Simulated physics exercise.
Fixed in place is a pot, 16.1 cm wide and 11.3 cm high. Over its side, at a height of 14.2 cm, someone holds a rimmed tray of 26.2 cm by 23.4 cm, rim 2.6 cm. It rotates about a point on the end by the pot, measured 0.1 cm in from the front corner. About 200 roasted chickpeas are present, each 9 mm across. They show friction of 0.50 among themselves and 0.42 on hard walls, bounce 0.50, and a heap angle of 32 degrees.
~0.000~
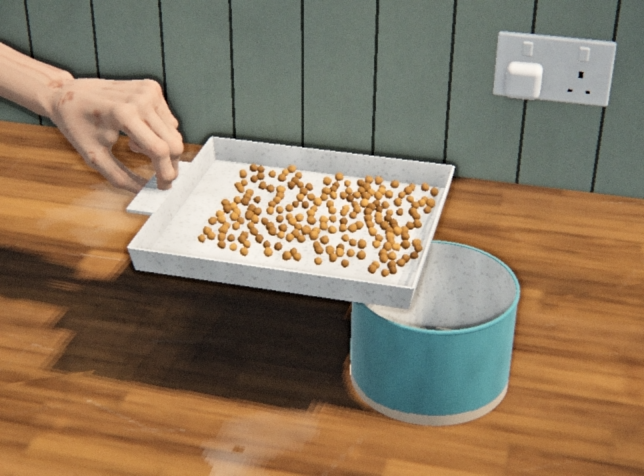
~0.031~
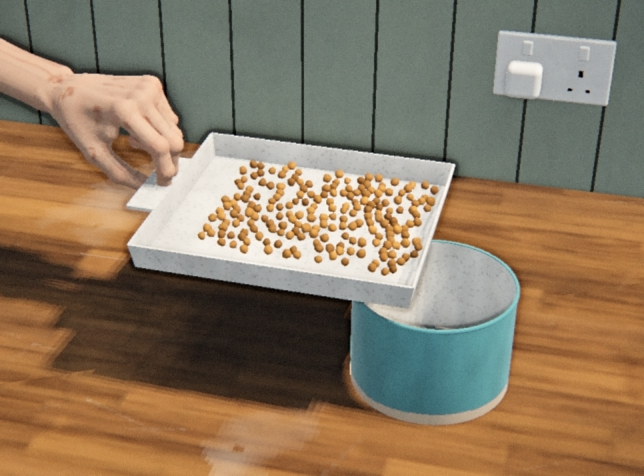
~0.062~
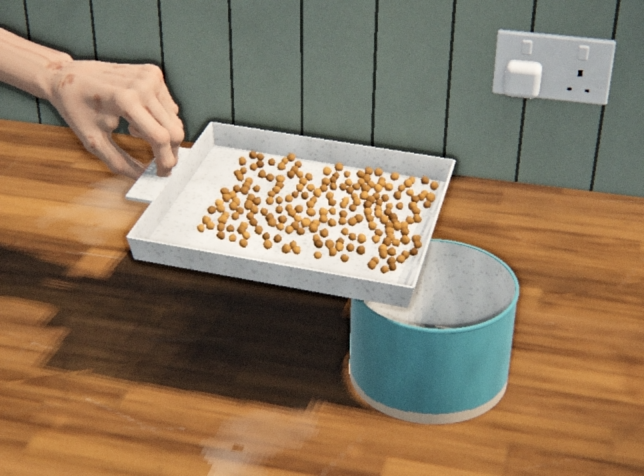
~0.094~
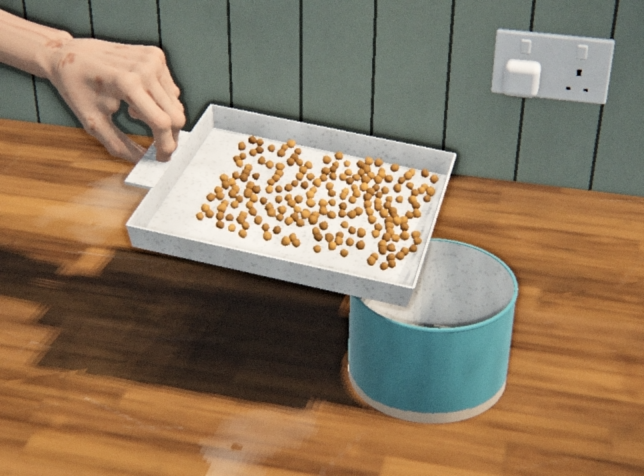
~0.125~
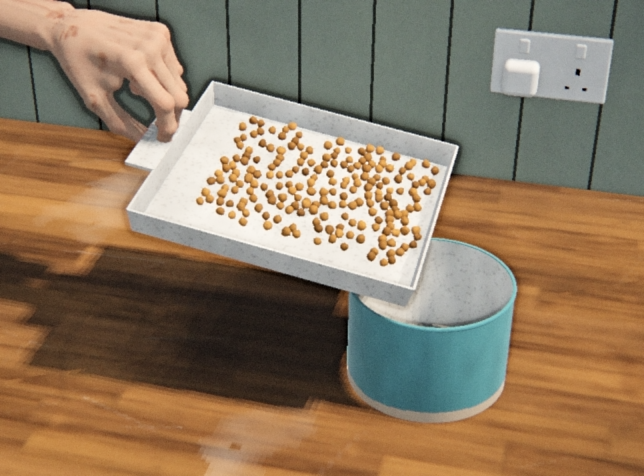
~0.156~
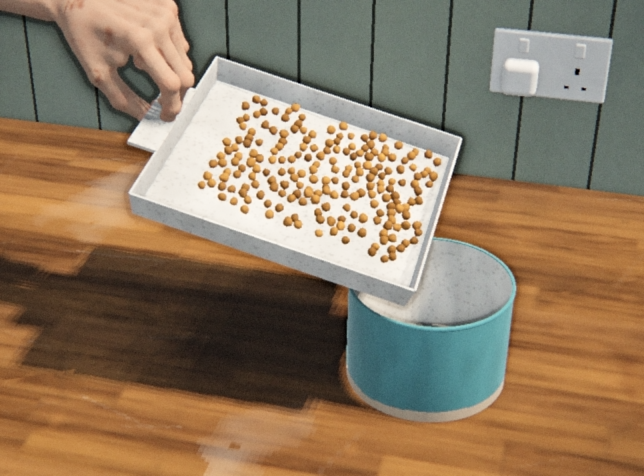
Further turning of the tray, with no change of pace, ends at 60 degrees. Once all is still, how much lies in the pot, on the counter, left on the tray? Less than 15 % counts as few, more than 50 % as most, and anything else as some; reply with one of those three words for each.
Here it is: Pot: Few, counter: Some, tray: Most.
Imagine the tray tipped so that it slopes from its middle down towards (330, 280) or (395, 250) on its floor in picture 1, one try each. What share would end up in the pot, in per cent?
About 0 and 10 per cent.
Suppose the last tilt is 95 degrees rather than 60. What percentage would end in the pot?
About 0 in a hundred would end up in the pot.
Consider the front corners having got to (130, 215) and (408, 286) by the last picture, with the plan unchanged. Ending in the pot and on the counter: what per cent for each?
Pot 0 % / counter 30 %.
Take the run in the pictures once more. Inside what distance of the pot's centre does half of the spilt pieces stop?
I'd say around 22 centimetres.
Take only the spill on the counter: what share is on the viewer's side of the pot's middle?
About 100 per cent.
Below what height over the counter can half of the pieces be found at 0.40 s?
Roughly 24 centimetres.
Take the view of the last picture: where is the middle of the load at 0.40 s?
Approximately (401, 163) in the last picture.
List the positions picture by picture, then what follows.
Tray tilt 0 degrees, front corners at (134, 246) and (409, 285); middle of the pieces at (323, 220); pot at (435, 283), in the first frame.
Tray tilt 1 degrees, front corners at (134, 243) and (409, 284); middle of the pieces at (323, 218), in the second frame.
Tray tilt 3 degrees, front corners at (134, 235) and (410, 284); middle of the pieces at (323, 212), in the third frame.
Tray tilt 6 degrees, front corners at (133, 223) and (410, 284), lowest corner right front; middle of the pieces at (323, 203), in the fourth frame.
Tray tilt 11 degrees, front corners at (134, 208) and (410, 285), lowest corner right front; middle of the pieces at (324, 192), in the fifth frame.
Tray tilt 16 degrees, front corners at (136, 192) and (411, 286), lowest corner right front; middle of the pieces at (326, 181); pot at (431, 280). Its pace works out near 170 degrees a second, in the sixth frame.
After 0.30 s, tilt 41 degrees; the tray holds 100 %, the pot 0 %.
After 0.40 s, tilt 56 degrees; the tray holds 100 %, the pot 0 %.
Then, at 0.62 s, tilt 60 degrees; the tray holds 90 %, the pot 0 %.
In the end, at 1.5 s, pot 0 %, counter 30 %, tray 70 %.
